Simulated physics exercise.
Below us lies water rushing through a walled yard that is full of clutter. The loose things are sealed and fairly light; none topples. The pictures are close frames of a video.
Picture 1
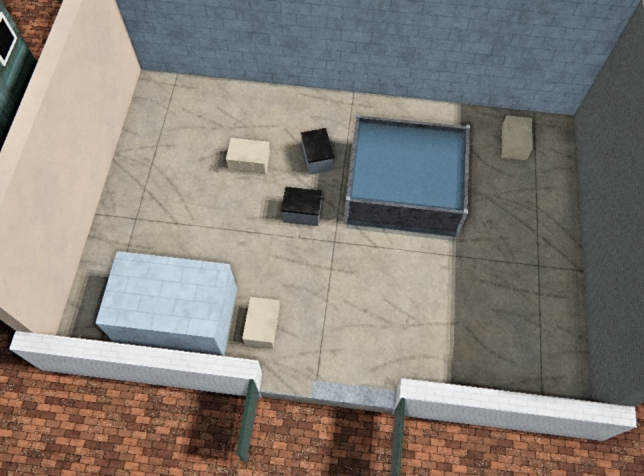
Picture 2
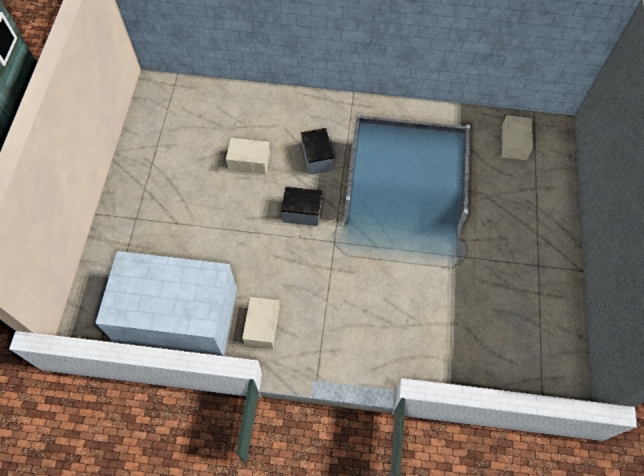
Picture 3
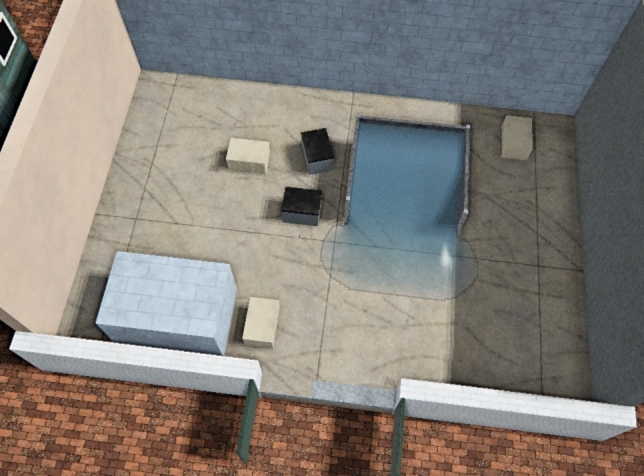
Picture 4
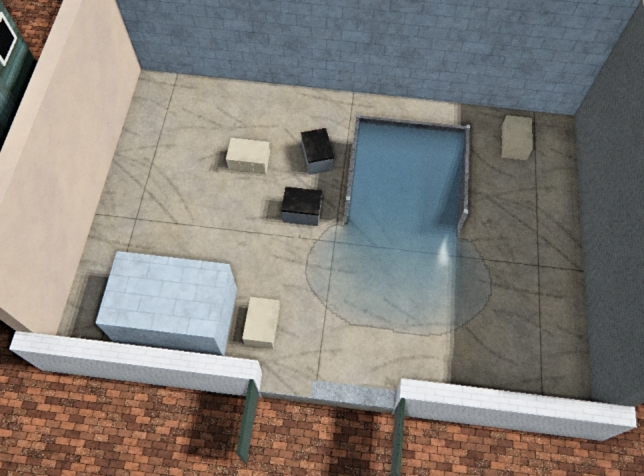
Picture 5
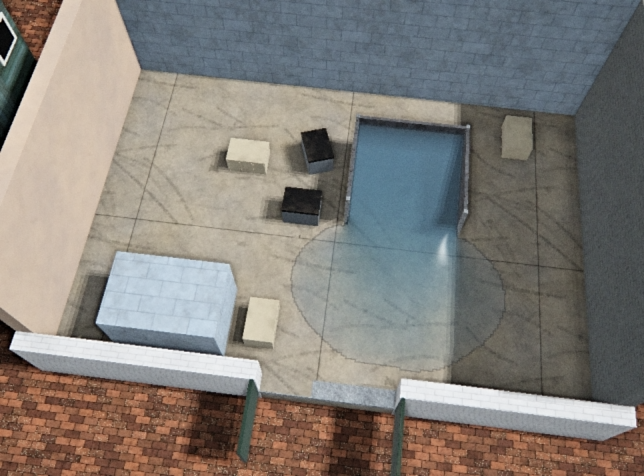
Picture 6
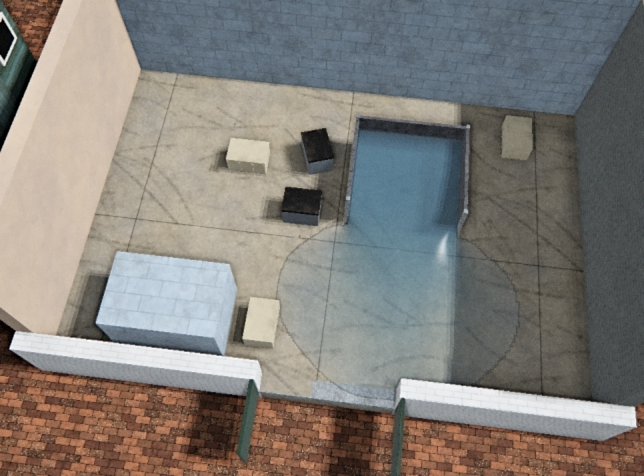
Water in a dark-rimmed tank pours out through its open front and spreads in a widening, rounded sheet across the pale concrete of a walled yard, seen from high above. Left of the tank sit two black-topped blocks and a cream one, with a large pale-blue block and another cream one nearer the white front wall, and one more at right. The blocks and the camera stay still.
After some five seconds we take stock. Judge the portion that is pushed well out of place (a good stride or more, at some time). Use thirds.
Share: Less than a third.
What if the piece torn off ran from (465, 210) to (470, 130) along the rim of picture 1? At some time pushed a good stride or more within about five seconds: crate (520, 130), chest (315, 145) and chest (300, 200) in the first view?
One after the other: Yes, less than that, less than that.
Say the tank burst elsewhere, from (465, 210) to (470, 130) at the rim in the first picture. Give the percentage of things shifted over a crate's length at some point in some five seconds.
Some 20 per cent.
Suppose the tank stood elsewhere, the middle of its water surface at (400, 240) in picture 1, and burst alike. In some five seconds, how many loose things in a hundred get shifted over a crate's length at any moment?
I make it 0 per cent.
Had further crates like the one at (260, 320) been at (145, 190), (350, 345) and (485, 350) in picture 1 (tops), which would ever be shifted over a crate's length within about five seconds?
One after the other: Short of that, pushed that far, yes.
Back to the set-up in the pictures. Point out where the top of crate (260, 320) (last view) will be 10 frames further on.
Roughly at (245, 339).
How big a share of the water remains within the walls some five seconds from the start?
Near 58 in a hundred.
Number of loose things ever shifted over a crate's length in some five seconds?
It comes to 0.
A moment on, 0 of 5 are well off their spots; 0 afloat.
Next, 0 of 5 are well off their spots; 1 afloat.
Later, 0 of 5 are well off their spots; 0 afloat.
In the end, 0 of 5 are well off their spots, and 0 have been at some point; 0 afloat.
